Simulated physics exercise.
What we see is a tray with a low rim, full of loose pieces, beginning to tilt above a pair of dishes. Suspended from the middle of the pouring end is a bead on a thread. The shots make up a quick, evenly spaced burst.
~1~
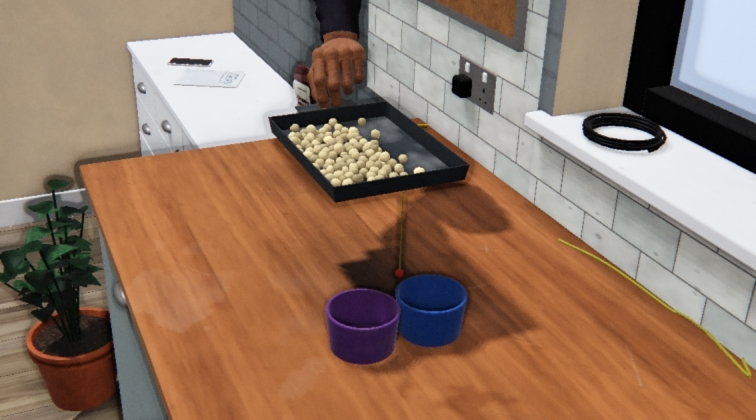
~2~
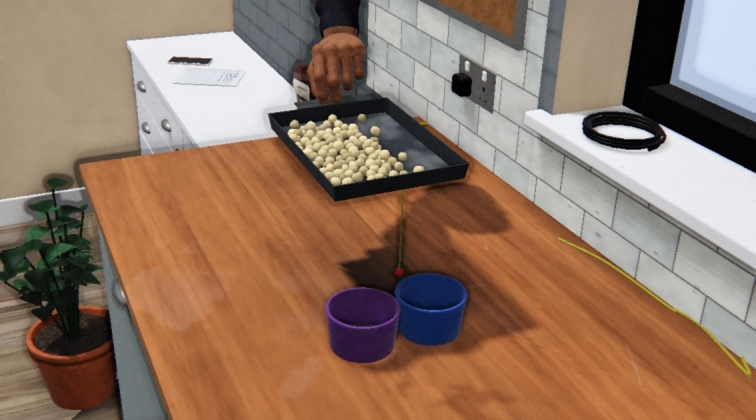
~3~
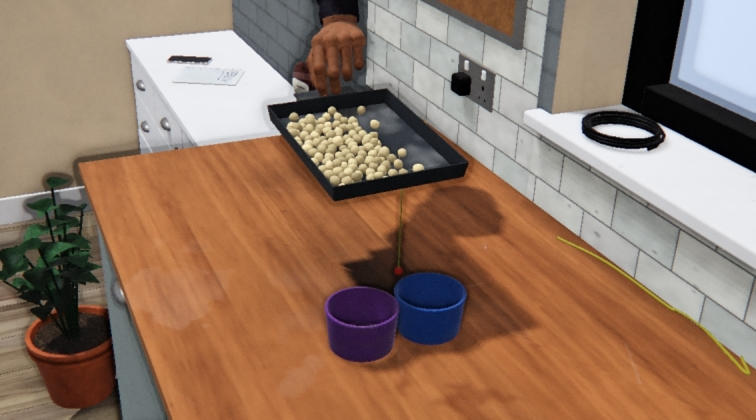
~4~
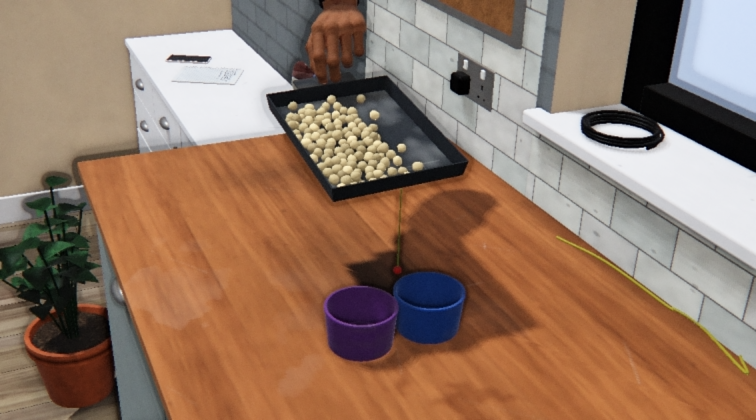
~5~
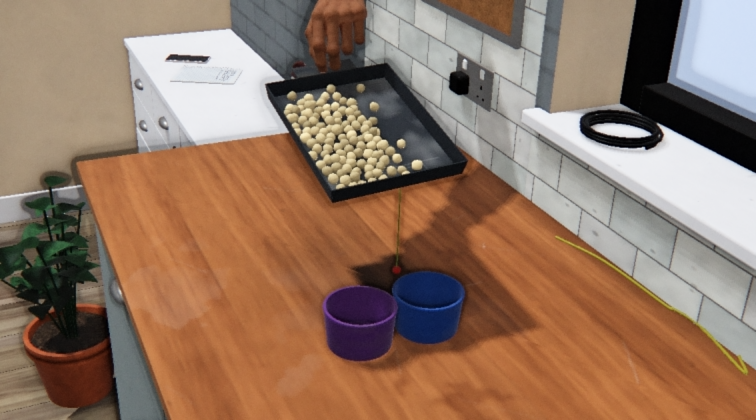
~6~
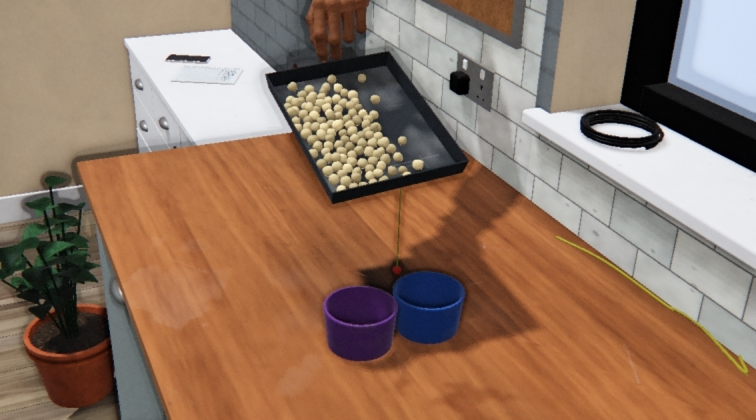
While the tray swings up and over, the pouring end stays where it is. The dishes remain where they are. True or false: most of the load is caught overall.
True.
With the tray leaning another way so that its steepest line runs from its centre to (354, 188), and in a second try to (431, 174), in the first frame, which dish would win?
On the first try it's the left-side dish, on the second the right-side dish.
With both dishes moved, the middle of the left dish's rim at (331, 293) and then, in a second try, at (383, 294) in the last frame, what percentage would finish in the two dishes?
It would be roughly 20 per cent, followed by roughly 30 per cent.
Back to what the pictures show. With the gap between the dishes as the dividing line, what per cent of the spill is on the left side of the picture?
Roughly 30 percent.
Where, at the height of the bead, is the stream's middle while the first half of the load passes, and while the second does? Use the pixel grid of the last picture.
Earlier portion about (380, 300); later portion about (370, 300).
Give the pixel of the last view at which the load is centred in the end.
The centre settles at about (373, 341).
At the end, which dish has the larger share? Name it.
The one at left ends up fuller.
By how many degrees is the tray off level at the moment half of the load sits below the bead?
Roughly 115 degrees.
Shortly afterwards, tray tipped steeply; all but a few on the tray; only a few in the air.
Next, tray tipped past a quarter turn; all but a few on the tray; only a few in the left dish; only a few in the right dish; only a few outside both.
Some moments later, tray tipped past a quarter turn; near half in the left dish; a little in the right dish; near a third outside both.
In the end, tray tipped past a quarter turn; near half in the left dish; a little in the right dish; near a third outside both.
